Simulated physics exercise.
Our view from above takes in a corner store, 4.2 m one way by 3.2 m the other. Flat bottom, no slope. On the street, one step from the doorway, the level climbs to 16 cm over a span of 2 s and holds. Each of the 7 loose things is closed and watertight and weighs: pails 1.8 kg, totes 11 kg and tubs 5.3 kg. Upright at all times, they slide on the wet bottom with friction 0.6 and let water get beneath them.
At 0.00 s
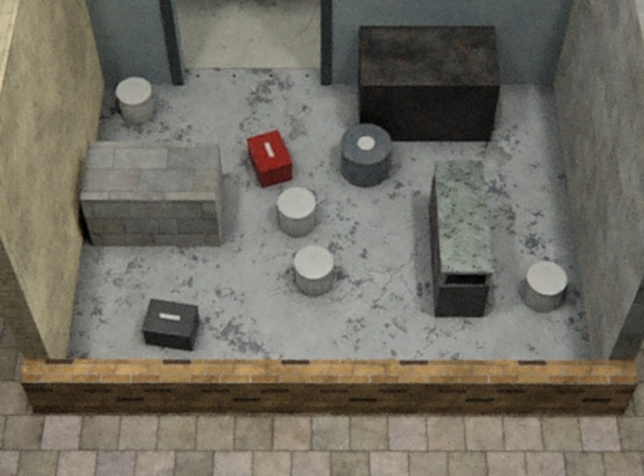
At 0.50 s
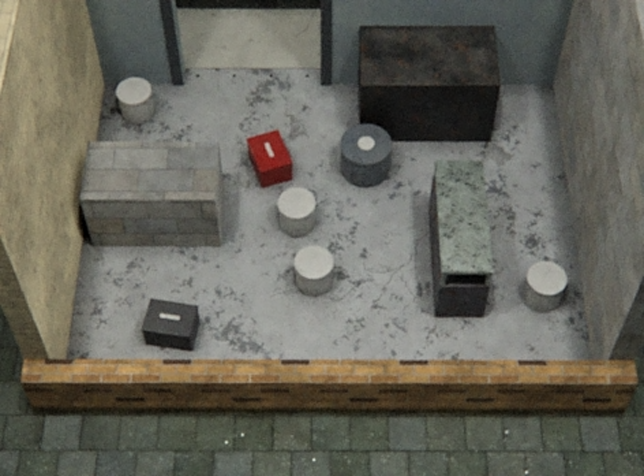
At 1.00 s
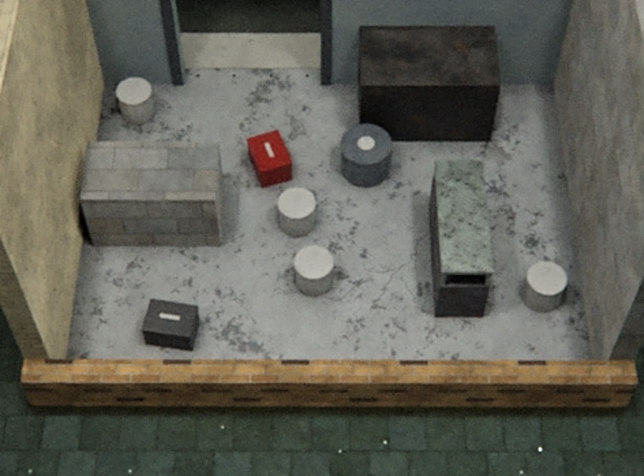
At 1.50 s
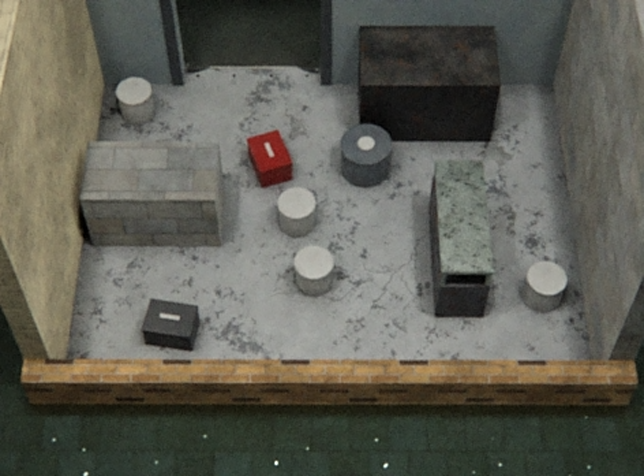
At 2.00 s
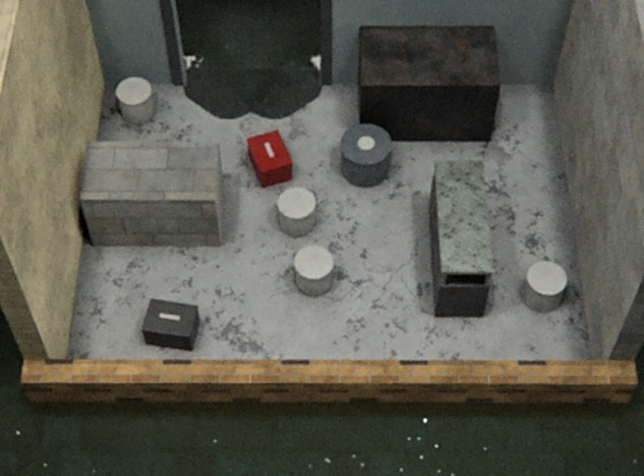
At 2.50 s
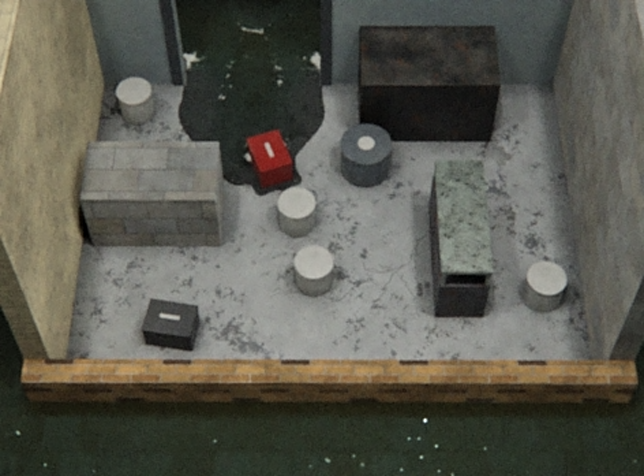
Dark water darkens the paving outside a small corner store, seen from above by a still camera, then covers the threshold at the back. Inside are a grey block counter at left, a green-topped one at right, a dark brown one behind, four whitish tubs, a blue-grey tub, and red and black totes. Through the doorway the water spreads across the pale floor and around the red tote, while every object stays put.
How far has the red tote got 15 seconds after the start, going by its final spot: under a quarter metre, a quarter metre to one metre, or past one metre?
It's set to be hauled off.
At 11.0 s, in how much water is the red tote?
Depth: About 10 cm.
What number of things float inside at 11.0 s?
At that time, 6.
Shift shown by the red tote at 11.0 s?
Close to 140 cm.
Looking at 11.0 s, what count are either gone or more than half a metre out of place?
Answer: 4.
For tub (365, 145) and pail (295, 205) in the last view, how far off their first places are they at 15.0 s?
Shifts: 140 cm / 140 cm.
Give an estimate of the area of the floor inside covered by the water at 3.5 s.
Near 3.5 m2 in all.
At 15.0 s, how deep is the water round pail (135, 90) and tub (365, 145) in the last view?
I'd estimate 10 cm for the first and 12 cm for the second.
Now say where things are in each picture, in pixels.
In the first picture, the red tote at (269, 151), on the bottom; water covers 0.0 m2; 0 of 7 have shifted.
In the second picture, the red tote at (269, 151) rests on the ground; 0.0 m2 under water; 0 of 7 have shifted.
In the third picture, the red tote at (269, 151) rests on the ground; 0.0 m2 under water; 0 of 7 have shifted.
In the fourth picture, the red tote at (269, 151), on the bottom; water covers 0.0 m2; 0 of 7 have shifted.
In the fifth picture, the red tote at (269, 151) rests on the ground; water covers 0.3 m2; 0 of 7 have shifted.
In the sixth picture, the red tote at (269, 151), on the bottom; water covers 1.0 m2; 0 of 7 have shifted.
After 3.5 s the red tote is near (272, 171), 0.2 m from its start, aground; 0 afloat.
After 6.8 s the red tote is near (282, 202), 0.6 m from its start, aground; 2 afloat.
After 11.0 s the red tote is near (375, 246), 1.4 m from its start, afloat; 6 afloat.
After 15.0 s the red tote is near (544, 308), 2.8 m from its start, afloat; 7 afloat.
